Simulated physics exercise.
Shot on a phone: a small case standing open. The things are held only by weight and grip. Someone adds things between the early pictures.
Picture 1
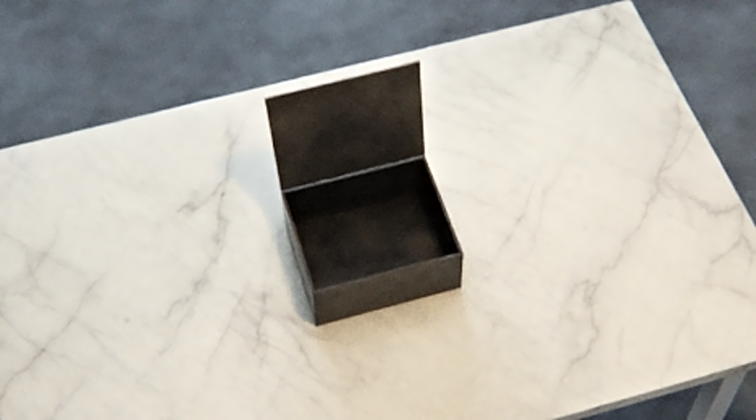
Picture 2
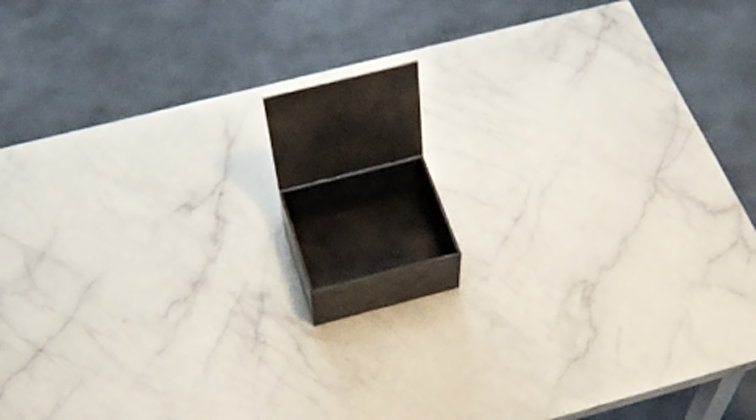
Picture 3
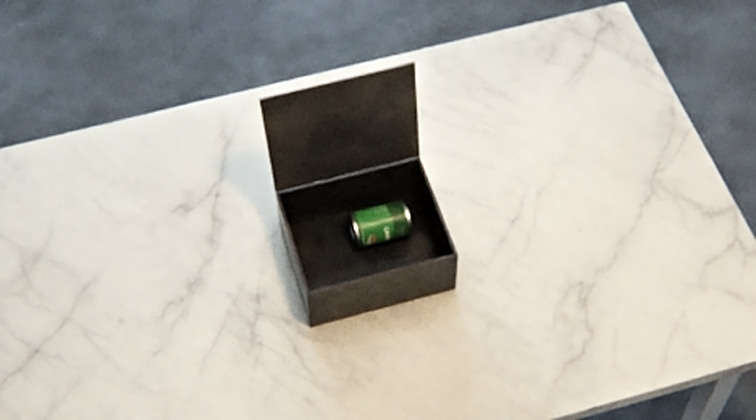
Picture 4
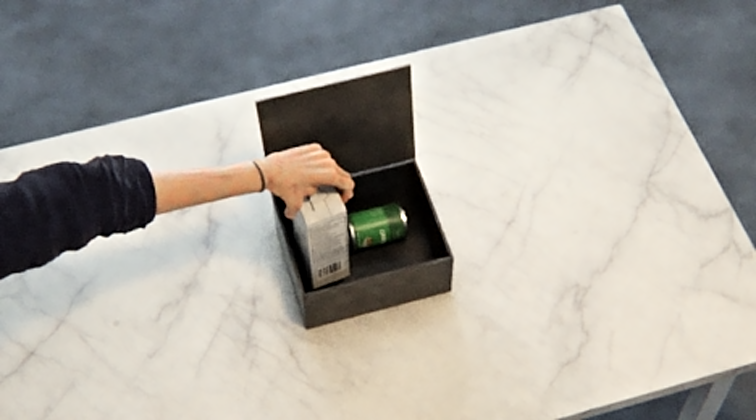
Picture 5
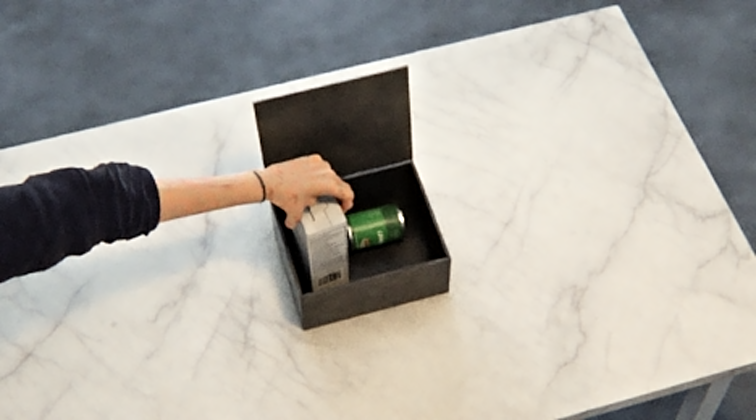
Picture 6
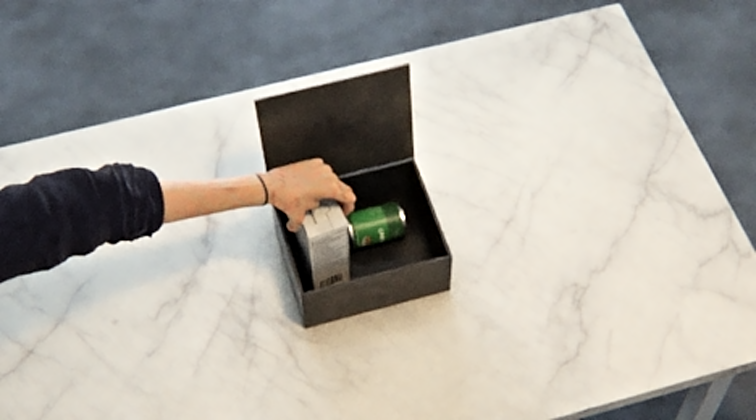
At the start, a small dark case stands open and empty on a white marble table. A green tin then appears lying inside it. Next, a dark-sleeved arm reaches in from the left, holding a pale carton upright beside the tin, and lowers it slightly into the case, still gripping it.
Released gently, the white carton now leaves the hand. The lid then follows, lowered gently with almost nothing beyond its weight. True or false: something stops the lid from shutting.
True.
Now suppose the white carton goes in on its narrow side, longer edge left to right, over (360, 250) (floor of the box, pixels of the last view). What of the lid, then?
The lid settles shut this time.
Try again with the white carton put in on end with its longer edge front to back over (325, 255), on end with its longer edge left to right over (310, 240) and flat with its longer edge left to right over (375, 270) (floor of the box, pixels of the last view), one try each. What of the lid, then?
Results in order: Lid up, lid up, lid down.
Then, 1.30 s after the last picture, lid 88° above the rim.
Then, 1.60 s after the last picture, lid 66° above the rim.
At rest, lid 52° above the rim; both in place. Seen from the same camera at the end, white carton near (323, 243).
